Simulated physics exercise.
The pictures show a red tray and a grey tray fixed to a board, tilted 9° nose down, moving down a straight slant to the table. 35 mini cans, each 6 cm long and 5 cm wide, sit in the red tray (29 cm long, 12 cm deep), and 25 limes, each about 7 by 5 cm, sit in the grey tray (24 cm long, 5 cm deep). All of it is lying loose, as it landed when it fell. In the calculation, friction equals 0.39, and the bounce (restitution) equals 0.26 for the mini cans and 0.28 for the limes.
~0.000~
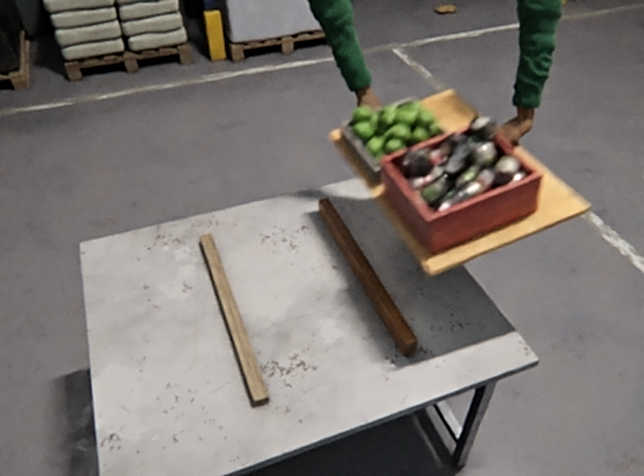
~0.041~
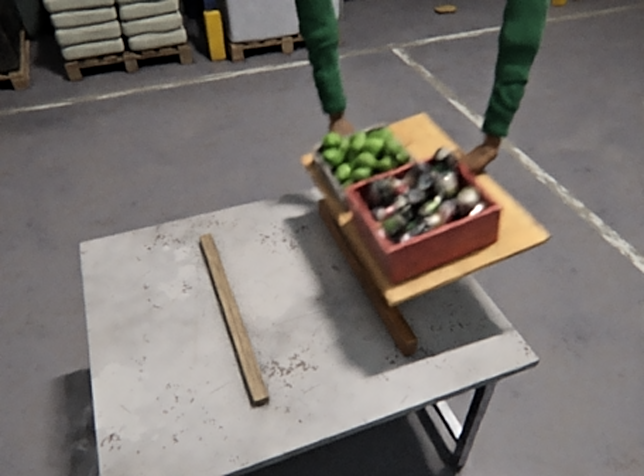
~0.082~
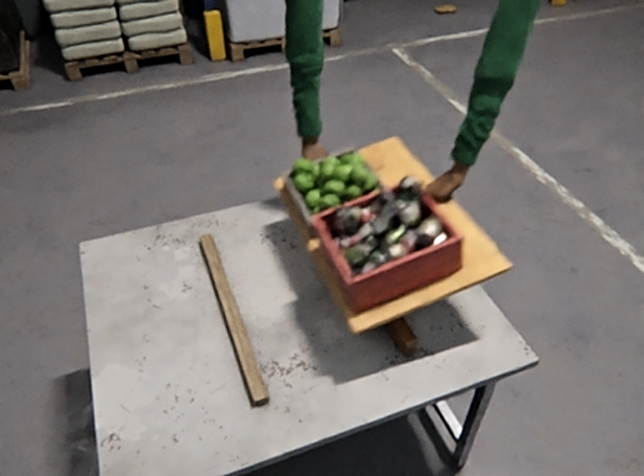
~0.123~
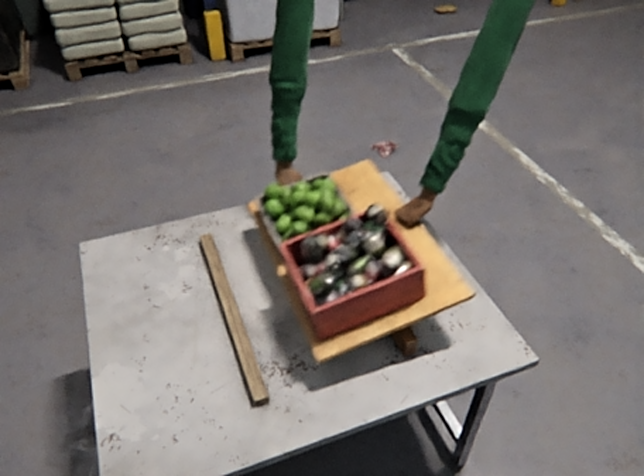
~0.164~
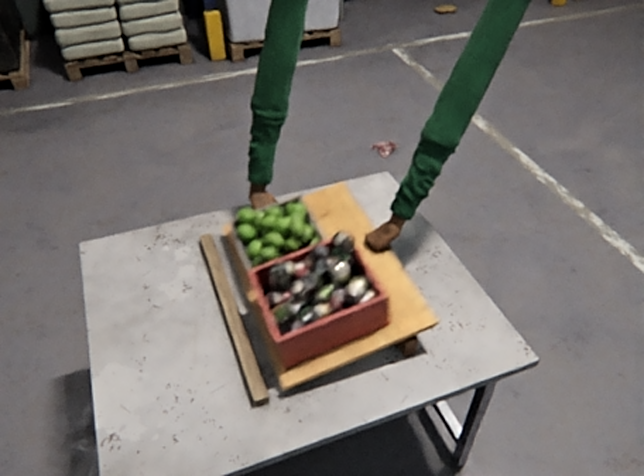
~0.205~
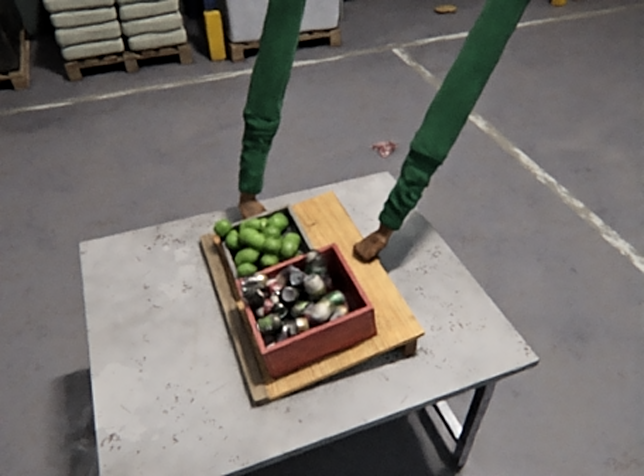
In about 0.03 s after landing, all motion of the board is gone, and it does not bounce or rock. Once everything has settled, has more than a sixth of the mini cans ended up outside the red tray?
No.
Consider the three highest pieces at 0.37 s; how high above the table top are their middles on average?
Close to 24 cm, on average.
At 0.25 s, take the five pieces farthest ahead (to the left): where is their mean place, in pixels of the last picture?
The leading five average out near (223, 263).
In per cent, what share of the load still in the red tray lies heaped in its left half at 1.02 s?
Close to 60 in every hundred.
After 0.25 s, the red tray is down by 1 of 35 and the grey tray is down by 4 of 25.
After 0.37 s, the red tray is down by 2 of 35 and the grey tray is down by 8 of 25.
After 0.59 s, the red tray is down by 2 of 35 and the grey tray is down by 9 of 25.
Outcome (at 1.02 s), the red tray is down by 3 of 35 and the grey tray is down by 9 of 25. Asked share, 3 of 35, 9 per cent.
